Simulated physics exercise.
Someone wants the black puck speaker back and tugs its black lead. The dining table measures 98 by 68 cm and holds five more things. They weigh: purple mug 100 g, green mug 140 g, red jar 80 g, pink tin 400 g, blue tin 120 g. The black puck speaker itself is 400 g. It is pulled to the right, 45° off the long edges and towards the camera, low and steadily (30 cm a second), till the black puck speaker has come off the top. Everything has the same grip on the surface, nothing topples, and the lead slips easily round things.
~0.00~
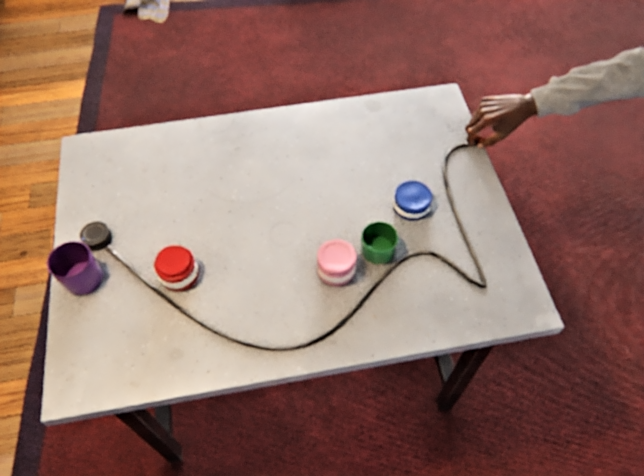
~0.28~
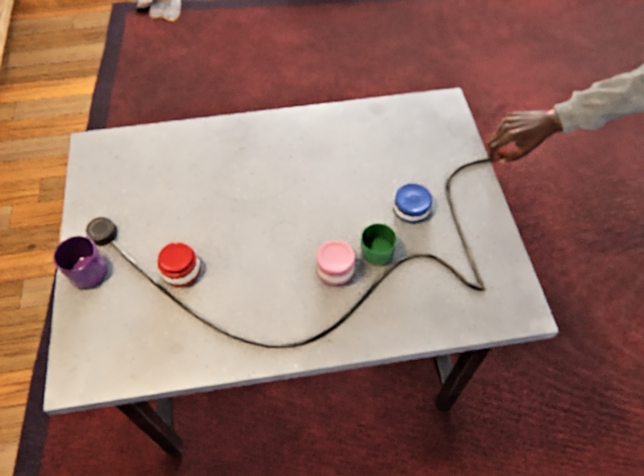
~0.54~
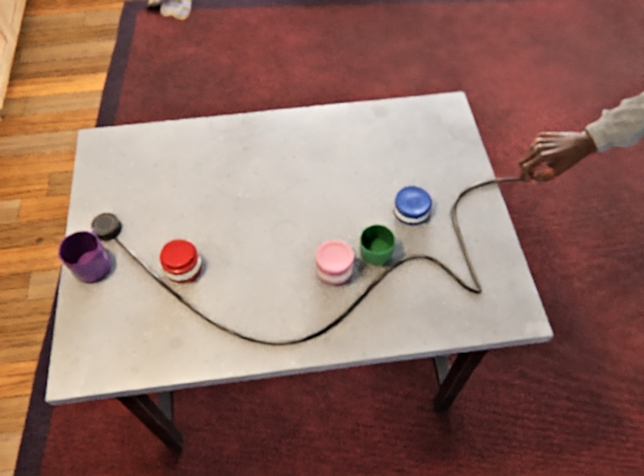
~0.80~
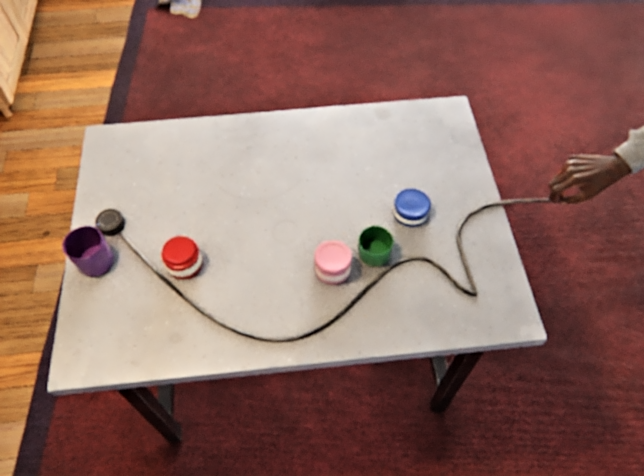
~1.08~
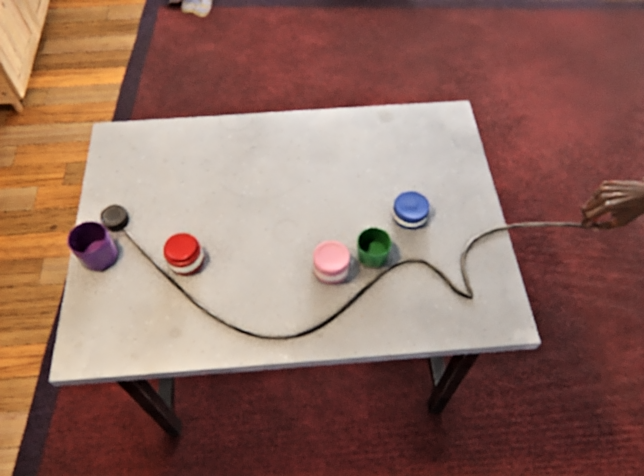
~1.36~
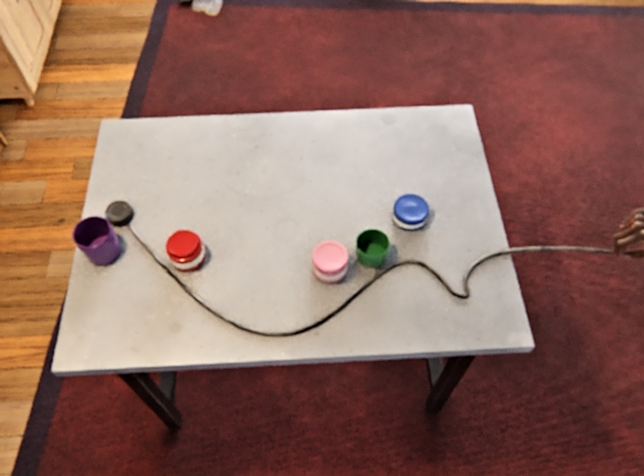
On a pale table over a red rug, a hand at the right draws a dark cord steadily rightward, straightening its bend near the blue tin, while the small dark puck, mugs, red jar and pink tin stay in place.
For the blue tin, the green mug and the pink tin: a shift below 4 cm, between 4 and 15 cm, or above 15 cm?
Result: Blue tin barely shifts, green mug barely shifts, pink tin stays about where it is.
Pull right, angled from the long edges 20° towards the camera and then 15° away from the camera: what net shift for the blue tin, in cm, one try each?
In turn about 0 cm, 0 cm.
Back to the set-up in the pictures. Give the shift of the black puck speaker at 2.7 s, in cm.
About 8 cm.
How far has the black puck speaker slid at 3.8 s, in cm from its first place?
About 36 cm.
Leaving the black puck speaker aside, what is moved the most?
It is the red jar.
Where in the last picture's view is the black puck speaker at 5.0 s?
Near (399, 317).
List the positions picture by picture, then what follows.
The first frame shows puck speaker (94, 233); blue tin (414, 194); green mug (380, 236); pink tin (337, 255); lead through (461, 227) (412, 254) (293, 347) (165, 297); 0 cm pulled.
The second frame shows lead through (483, 288) (291, 345); 5 cm pulled.
The third frame shows lead through (479, 291) (288, 342); 13 cm pulled.
The fourth frame shows lead through (475, 294) (285, 340); 21 cm pulled.
The fifth frame shows lead through (471, 296) (282, 337); 29 cm pulled.
The sixth frame shows puck speaker (118, 210); blue tin (411, 207); green mug (373, 242); pink tin (330, 255); lead through (495, 254) (402, 262) (280, 334) (172, 275); 38 cm pulled.
After 2.7 s the black puck speaker has slid 7 cm; shifted so far, red jar 14 cm.
After 3.8 s the black puck speaker has slid 37 cm; shifted so far, red jar 14 cm.
After 5.0 s the black puck speaker has slid 68 cm; shifted so far, red jar 14 cm, pink tin 1 cm.
After 5.9 s the black puck speaker is off the top; shifted so far, red jar 14 cm, pink tin 1 cm at (337, 254), blue tin 0 cm at (411, 207), green mug 0 cm at (373, 242).
